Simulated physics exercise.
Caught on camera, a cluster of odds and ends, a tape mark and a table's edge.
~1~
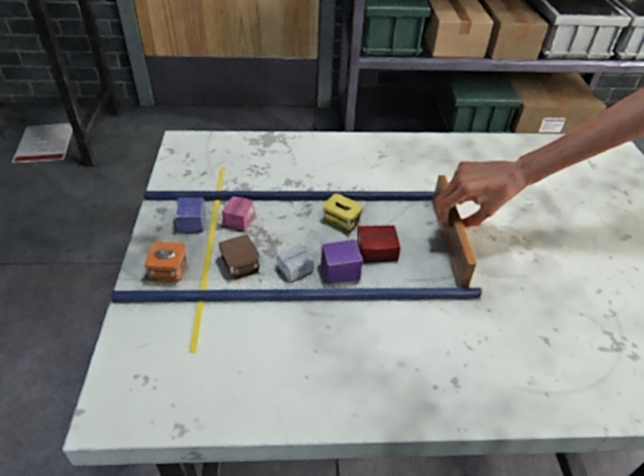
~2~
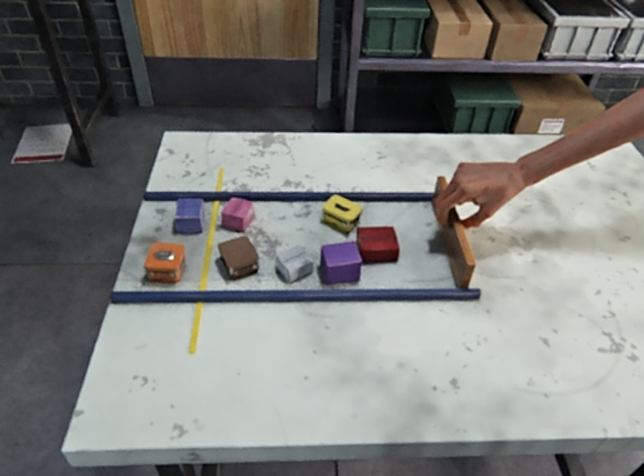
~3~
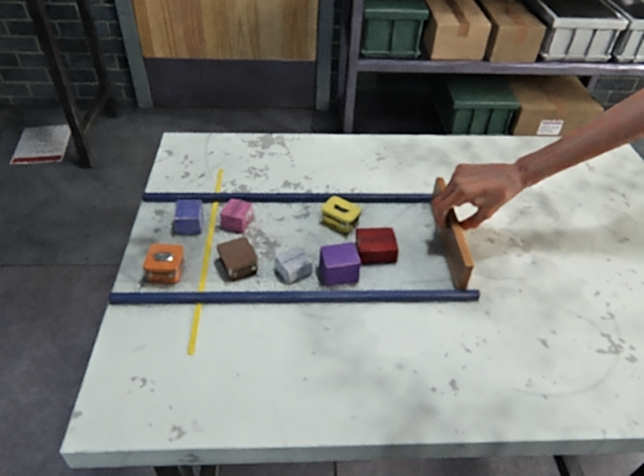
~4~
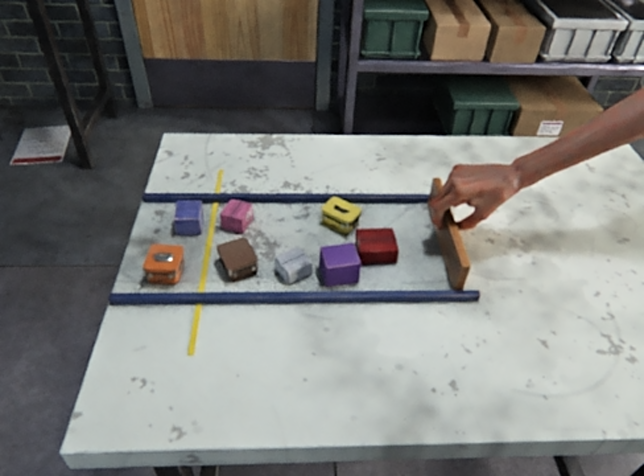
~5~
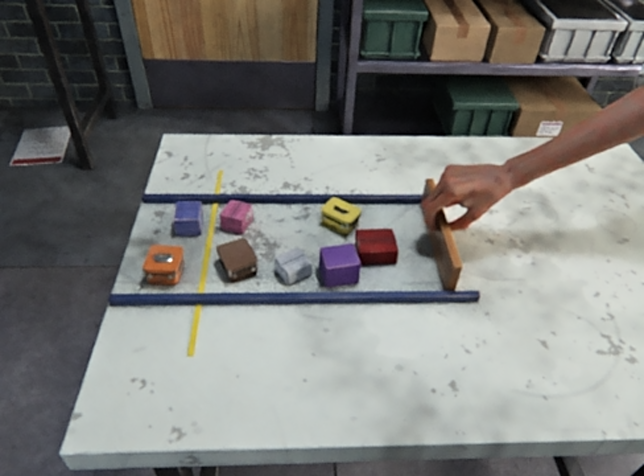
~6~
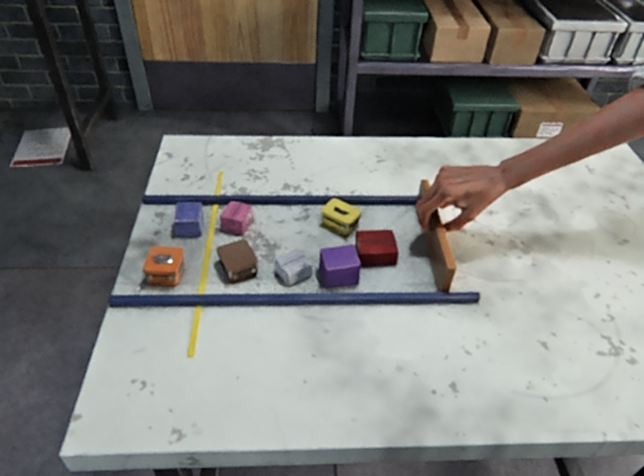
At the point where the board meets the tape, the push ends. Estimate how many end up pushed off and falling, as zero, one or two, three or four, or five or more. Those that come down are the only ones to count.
The count that falls off is a single one or a pair.
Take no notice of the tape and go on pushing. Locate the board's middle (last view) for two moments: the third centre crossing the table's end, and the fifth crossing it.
I'd put the first at about (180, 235) and the next at about (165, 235).
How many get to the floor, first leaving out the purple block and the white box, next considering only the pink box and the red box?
0 and 1.
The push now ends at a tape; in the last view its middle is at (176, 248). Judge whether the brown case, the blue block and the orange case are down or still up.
Going one by one, the brown case ends up off, the blue block ends up off, the orange case ends up off.
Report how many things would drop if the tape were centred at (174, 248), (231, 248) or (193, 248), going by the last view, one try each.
Going through them in order, you'd see 3, 0 and 1.
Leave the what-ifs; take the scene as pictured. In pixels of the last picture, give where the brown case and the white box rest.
The brown case stops around (143, 256); the white box around (155, 283).
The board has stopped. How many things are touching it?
At rest, 3 are in contact.
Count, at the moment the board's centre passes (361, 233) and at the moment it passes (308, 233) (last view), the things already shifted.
That makes 4 at the first spot and 5 at the second.
A little later, none off yet; orange case at rest near (165, 267); blue block at rest near (189, 220); pink box at rest near (237, 218).
Next, none off yet; orange case at rest near (165, 267); blue block at rest near (189, 220); pink box shifted a little near (227, 218).
When it is over, the number that fall off is one or two; down, orange case.
